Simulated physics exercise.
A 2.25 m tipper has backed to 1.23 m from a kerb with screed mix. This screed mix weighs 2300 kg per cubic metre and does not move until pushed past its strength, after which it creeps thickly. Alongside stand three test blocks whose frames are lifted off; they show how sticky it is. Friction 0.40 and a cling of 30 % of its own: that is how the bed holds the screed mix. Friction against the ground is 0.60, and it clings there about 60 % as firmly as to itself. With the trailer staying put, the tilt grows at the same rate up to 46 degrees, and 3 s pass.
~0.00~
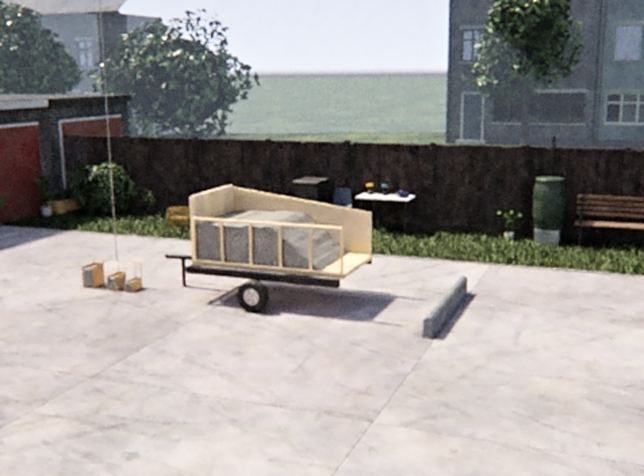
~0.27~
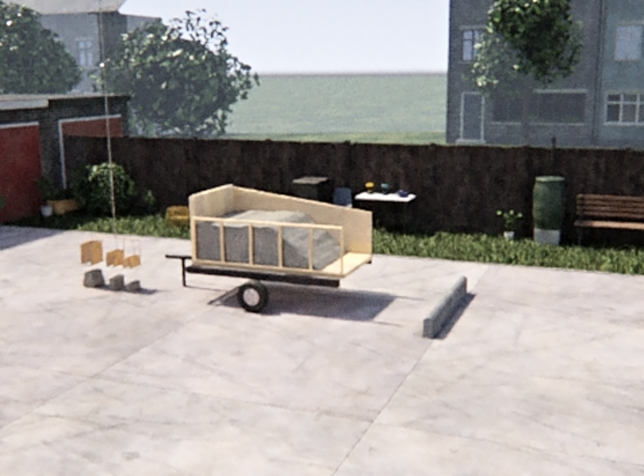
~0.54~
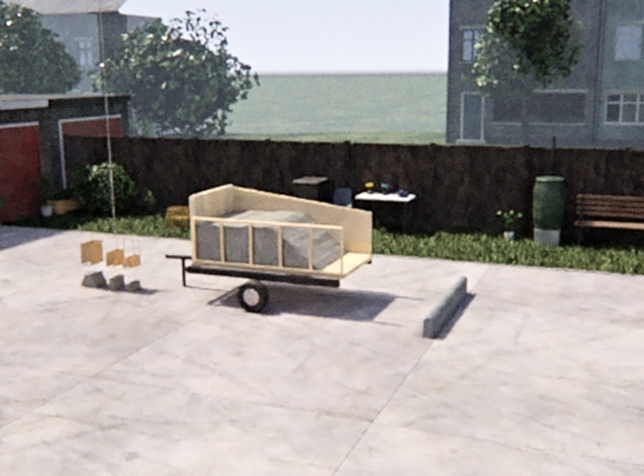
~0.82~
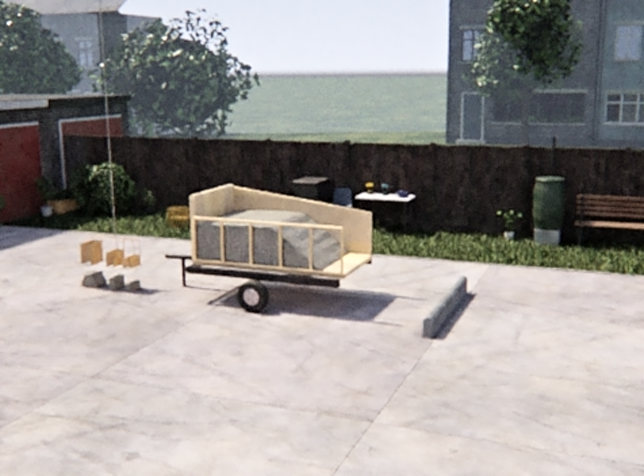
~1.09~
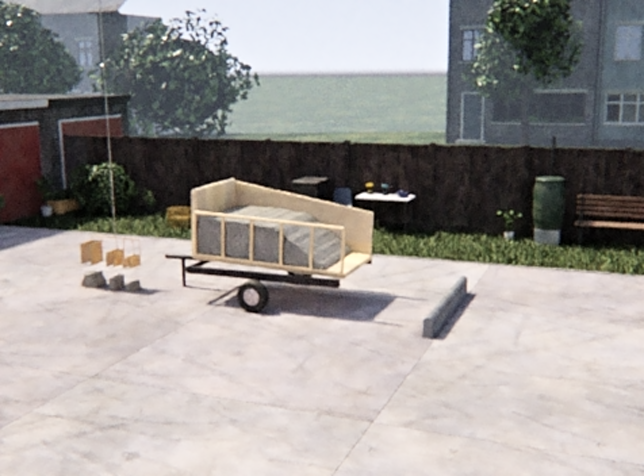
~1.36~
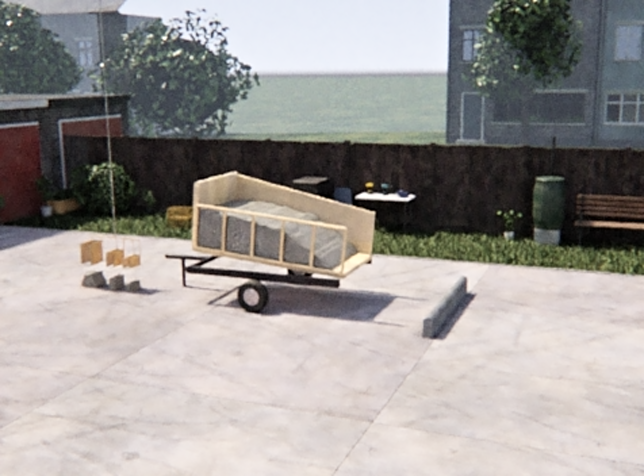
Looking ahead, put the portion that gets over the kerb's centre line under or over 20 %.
Short of 20 %.
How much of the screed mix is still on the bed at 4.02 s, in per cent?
That share is about 30 %.
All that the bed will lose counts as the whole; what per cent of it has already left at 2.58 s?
It stands at about 10 percent.
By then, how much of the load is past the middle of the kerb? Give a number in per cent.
That share is some 1 percent.
After 2.58 s, the tilt is 17 degrees, 88 % is on the bed and 0 % past the kerb's middle.
After 4.02 s, the tilt is 32 degrees, 28 % is on the bed and 0 % past the kerb's middle.
After 5.46 s, the tilt is 46 degrees, none is on the bed and 1 % past the kerb's middle.
After 6.90 s, the tilt is 46 degrees, none is on the bed and 1 % past the kerb's middle.
After 8.60 s, the tilt is 46 degrees, none is on the bed and 1 % past the kerb's middle.
